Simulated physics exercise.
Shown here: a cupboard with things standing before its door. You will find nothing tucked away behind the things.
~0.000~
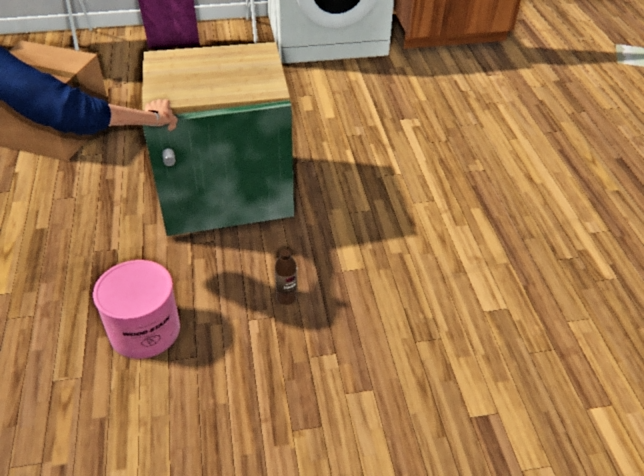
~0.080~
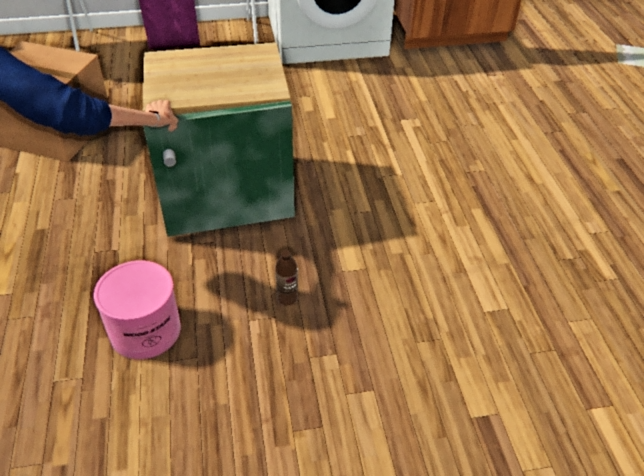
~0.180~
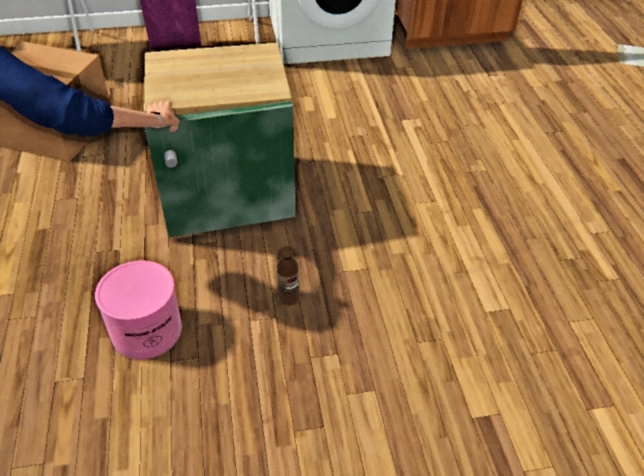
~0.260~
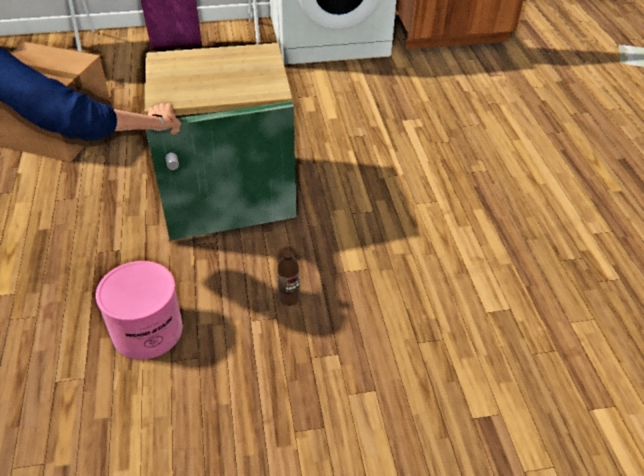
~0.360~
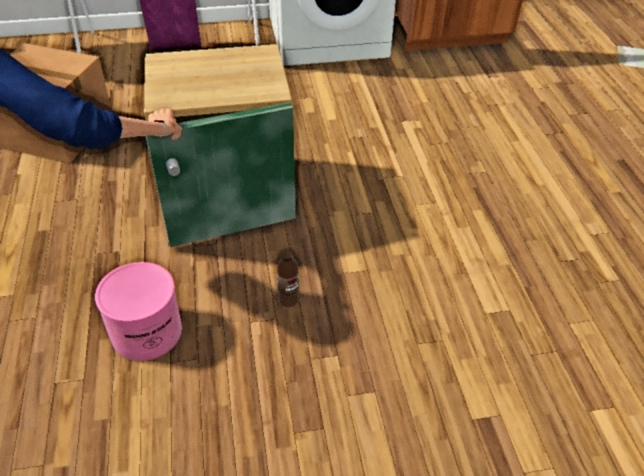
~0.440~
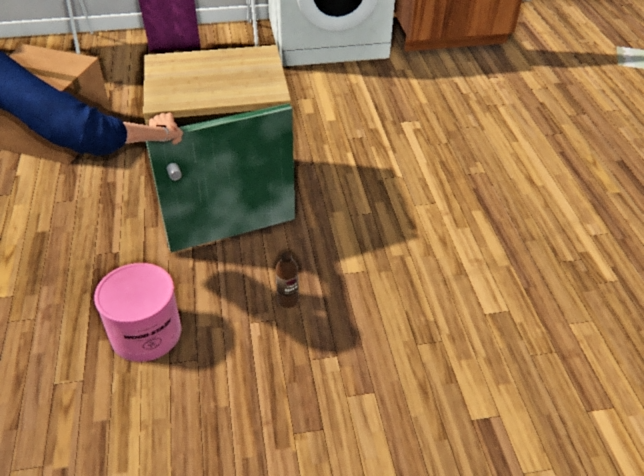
On a wooden floor, a hand slightly opens a green cupboard door behind a brown bottle.
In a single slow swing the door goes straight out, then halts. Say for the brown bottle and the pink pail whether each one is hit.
Here the brown bottle is hit, the pink pail is not hit.
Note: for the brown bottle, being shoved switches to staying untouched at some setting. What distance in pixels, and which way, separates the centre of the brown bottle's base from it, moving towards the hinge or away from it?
It takes a shift of 32 pixels in the downward direction.
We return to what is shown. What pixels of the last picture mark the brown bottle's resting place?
About (323, 279).
After 2.16 s, door 75° open; brown bottle displaced a little near (292, 279); pink pail at rest near (140, 313).
After 2.40 s, door 83° open; brown bottle displaced about its own width near (309, 280); pink pail at rest near (140, 313).
In the end (3.1 s), the brown bottle gets shoved, near (323, 279); the pink pail stays untouched, near (140, 313).
